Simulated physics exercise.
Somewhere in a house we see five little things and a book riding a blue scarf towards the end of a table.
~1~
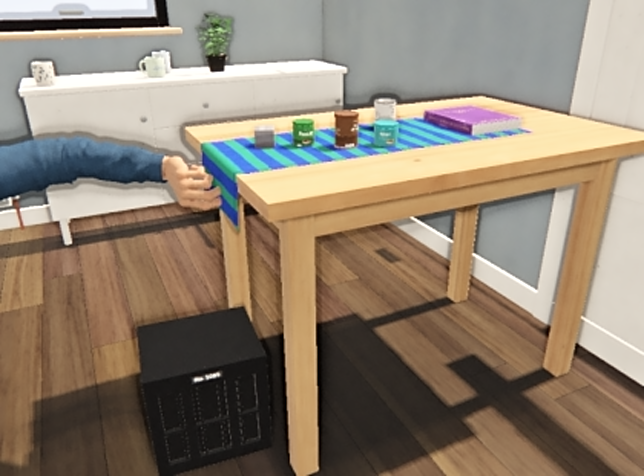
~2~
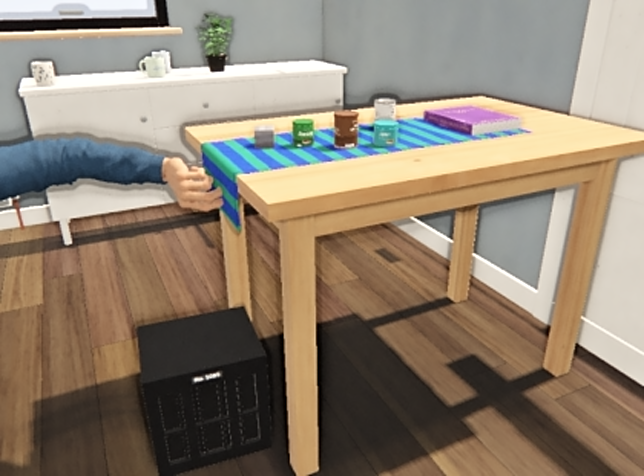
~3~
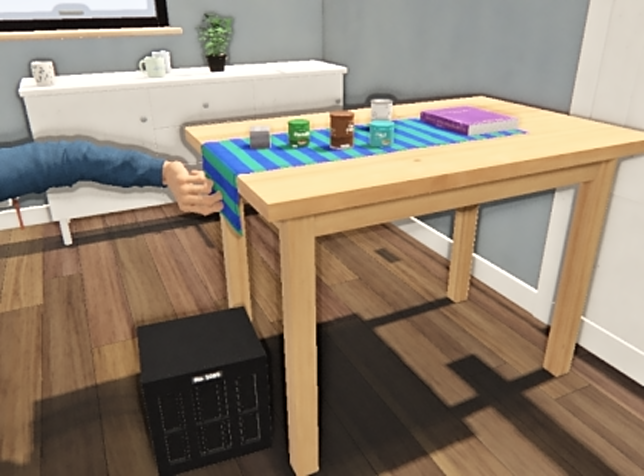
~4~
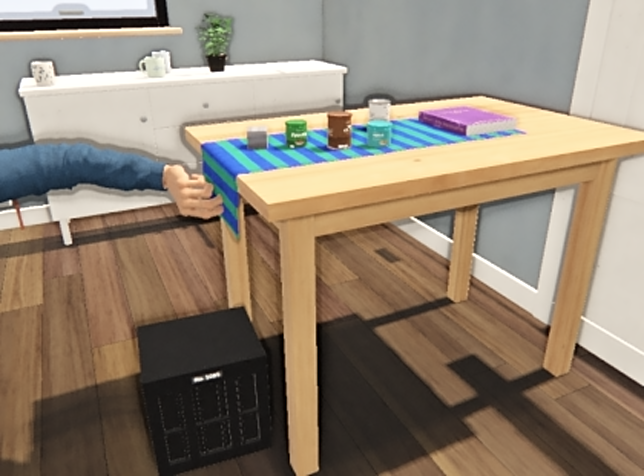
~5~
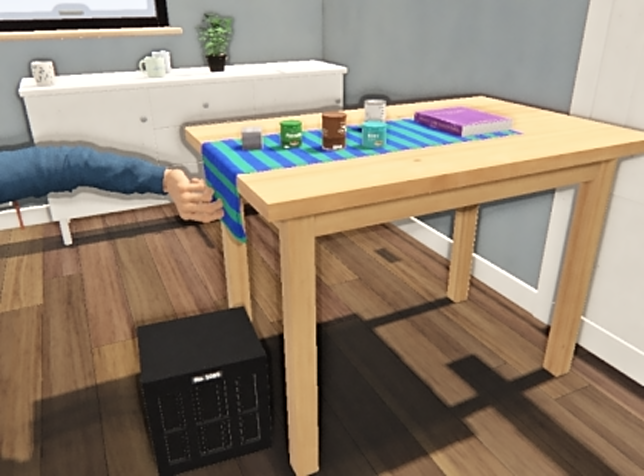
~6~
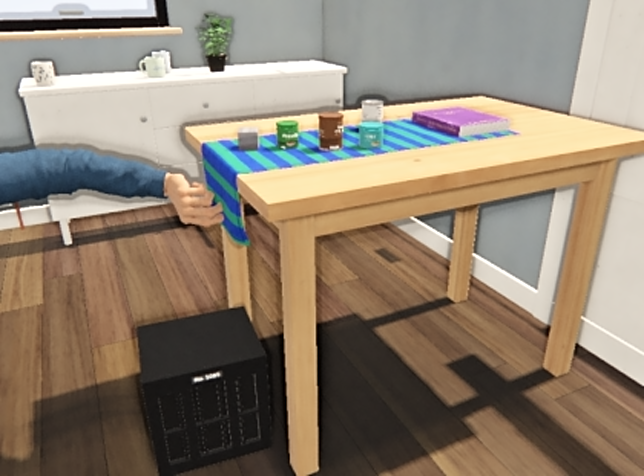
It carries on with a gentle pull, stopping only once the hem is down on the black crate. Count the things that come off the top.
The total lost is three.
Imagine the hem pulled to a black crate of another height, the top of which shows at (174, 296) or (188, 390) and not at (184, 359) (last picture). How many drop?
First case 1, second 4.
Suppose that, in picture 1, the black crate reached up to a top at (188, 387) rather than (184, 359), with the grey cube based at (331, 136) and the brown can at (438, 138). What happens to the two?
The grey cube does not stay aboard, and the brown can stays aboard.
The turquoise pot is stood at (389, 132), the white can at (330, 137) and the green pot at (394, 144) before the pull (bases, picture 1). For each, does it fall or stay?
The turquoise pot stays put; the white can ends up off; the green pot stays put.
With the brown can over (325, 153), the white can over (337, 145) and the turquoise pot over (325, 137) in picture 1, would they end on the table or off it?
Short version: Brown can drops, white can drops, turquoise pot drops.
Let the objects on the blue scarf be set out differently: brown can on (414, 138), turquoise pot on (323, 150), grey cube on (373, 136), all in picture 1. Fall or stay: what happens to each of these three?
I'd say the brown can hangs on, the turquoise pot takes a fall, and the grey cube hangs on.
Soon after, hem near (226, 278); grey cube gone.
Then, hem near (228, 321); grey cube and green pot gone.
At rest, hem on the crate; grey cube, green pot and brown can gone. Over the edge go three.
